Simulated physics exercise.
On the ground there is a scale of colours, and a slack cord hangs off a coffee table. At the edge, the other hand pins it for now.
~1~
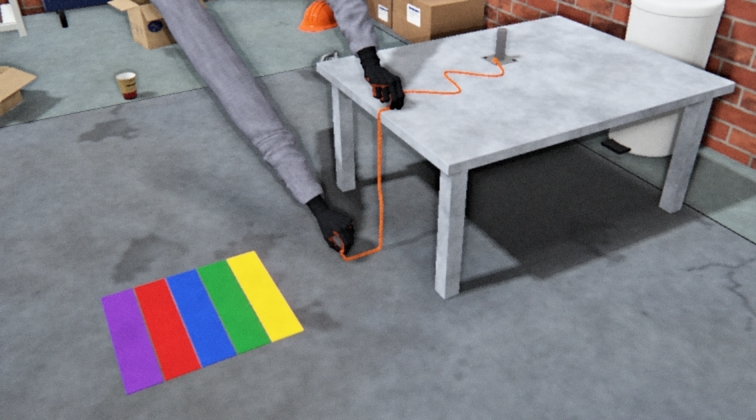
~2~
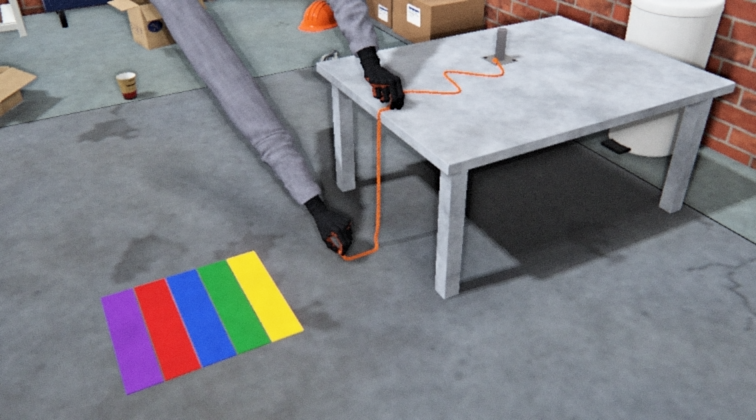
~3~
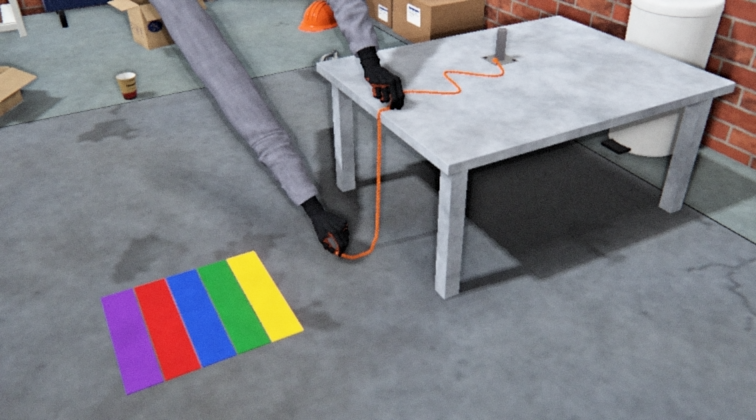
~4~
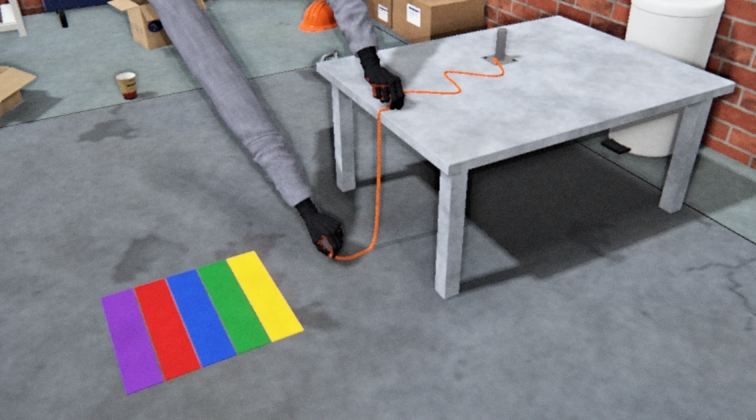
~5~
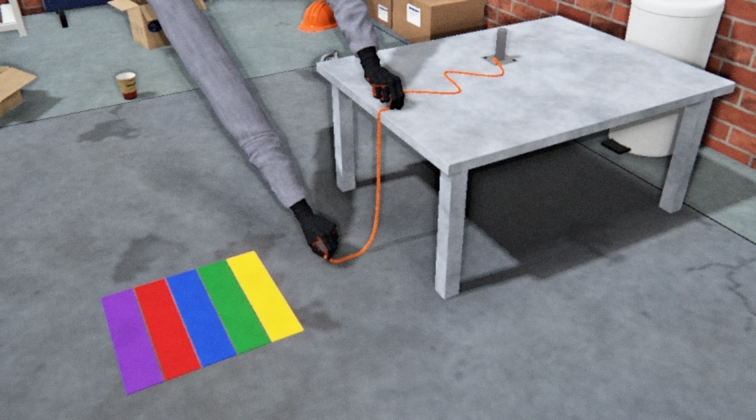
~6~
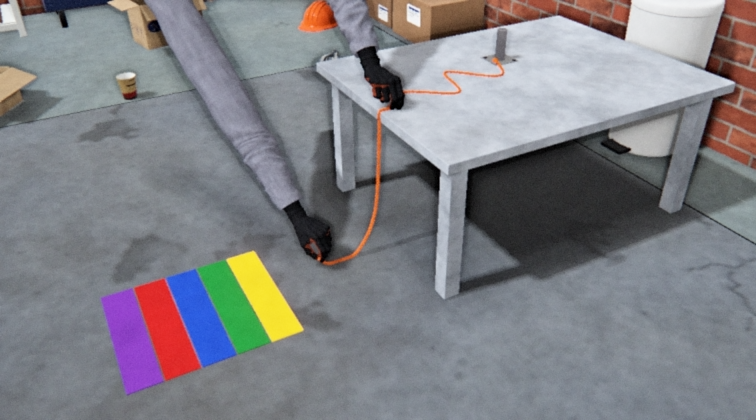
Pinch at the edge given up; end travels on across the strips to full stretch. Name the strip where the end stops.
Purple.
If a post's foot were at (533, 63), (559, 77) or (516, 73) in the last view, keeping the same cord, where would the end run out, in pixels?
Going by the last picture, roughly (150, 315), (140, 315) and (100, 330).
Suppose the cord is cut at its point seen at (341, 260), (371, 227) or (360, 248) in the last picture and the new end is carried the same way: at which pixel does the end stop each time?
First (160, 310), then (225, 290), then (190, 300).
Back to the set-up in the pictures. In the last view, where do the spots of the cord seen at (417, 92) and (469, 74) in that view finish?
Point one to (346, 123), point two to (440, 78).
Early on, end near (177, 304); over red.
Midway, end near (140, 316); over purple.
At the end of the slack, end near (118, 323); over purple. The purple one.
